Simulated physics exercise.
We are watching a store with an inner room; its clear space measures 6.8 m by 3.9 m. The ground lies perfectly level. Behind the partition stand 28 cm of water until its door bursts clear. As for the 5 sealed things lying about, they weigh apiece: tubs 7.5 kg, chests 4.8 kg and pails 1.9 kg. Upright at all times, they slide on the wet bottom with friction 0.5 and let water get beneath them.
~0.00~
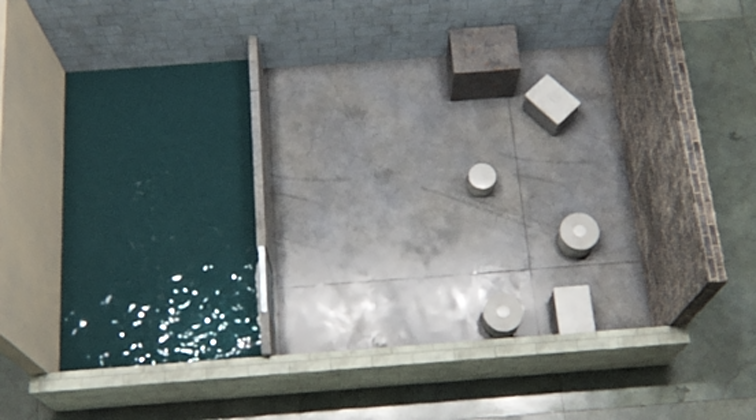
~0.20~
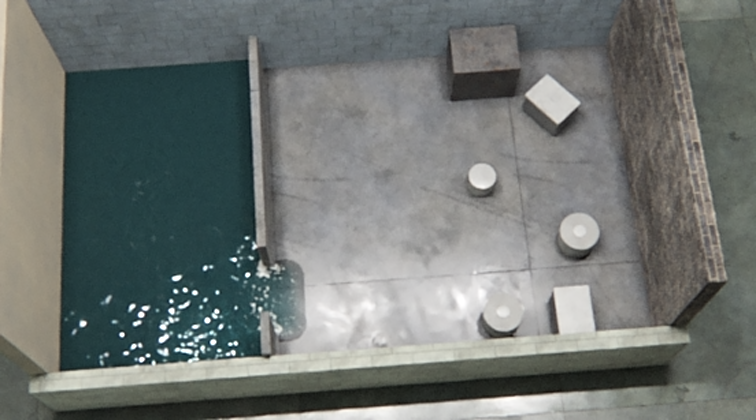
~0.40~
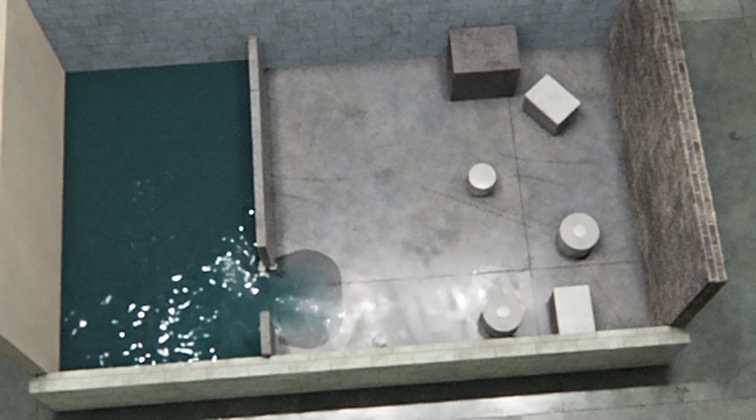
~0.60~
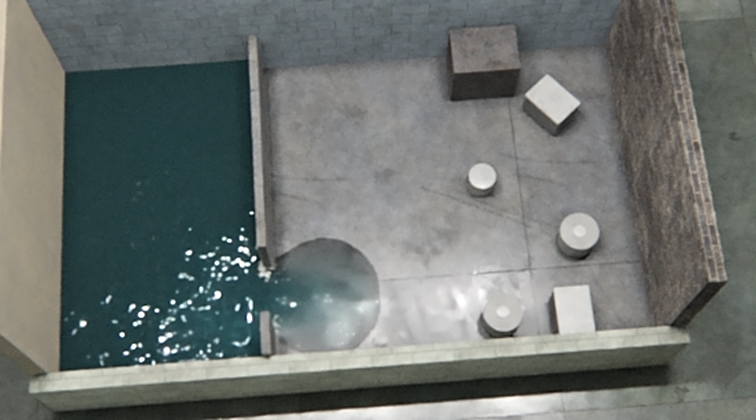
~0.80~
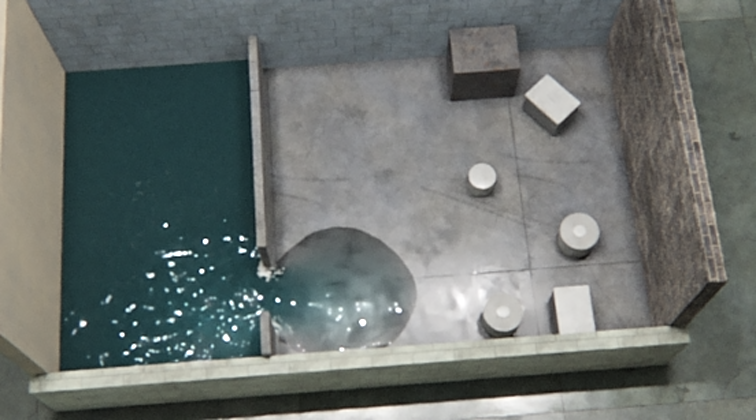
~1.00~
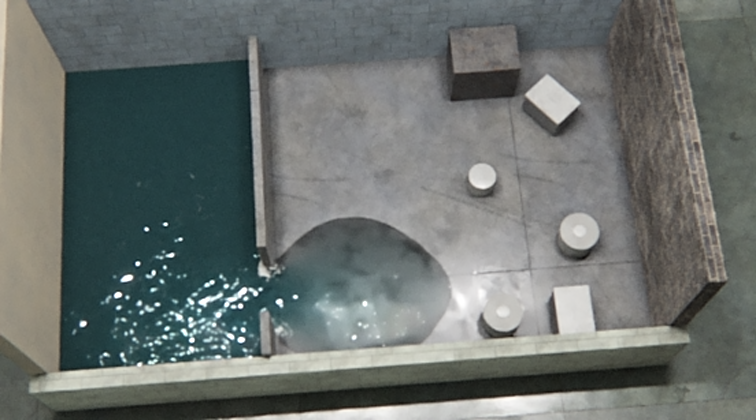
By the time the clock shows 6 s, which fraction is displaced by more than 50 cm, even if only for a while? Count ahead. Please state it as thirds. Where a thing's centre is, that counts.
The tally matches or tops two thirds.
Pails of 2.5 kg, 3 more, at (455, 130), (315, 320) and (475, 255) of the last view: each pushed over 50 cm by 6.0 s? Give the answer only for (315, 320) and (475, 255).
One by one: Bigger shift, bigger shift.
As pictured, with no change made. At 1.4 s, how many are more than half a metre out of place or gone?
The count is 0.
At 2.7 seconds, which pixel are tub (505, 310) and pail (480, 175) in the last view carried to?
Near (552, 295) and (509, 157).
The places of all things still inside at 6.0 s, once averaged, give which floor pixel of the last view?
Roughly at (565, 142).
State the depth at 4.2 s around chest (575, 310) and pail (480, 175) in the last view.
13 and 4 cm.
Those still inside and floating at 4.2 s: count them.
It comes to 4 of them.
After 1.4 s 0 of 5 are over 50 cm from their spots; 0 afloat.
After 2.7 s 1 of 5 are over 50 cm from their spots; 1 afloat.
After 4.2 s 4 of 5 are over 50 cm from their spots; 4 afloat.
After 6.0 s 5 of 5 are over 50 cm from their spots, and 5 have been at some point; 5 afloat.
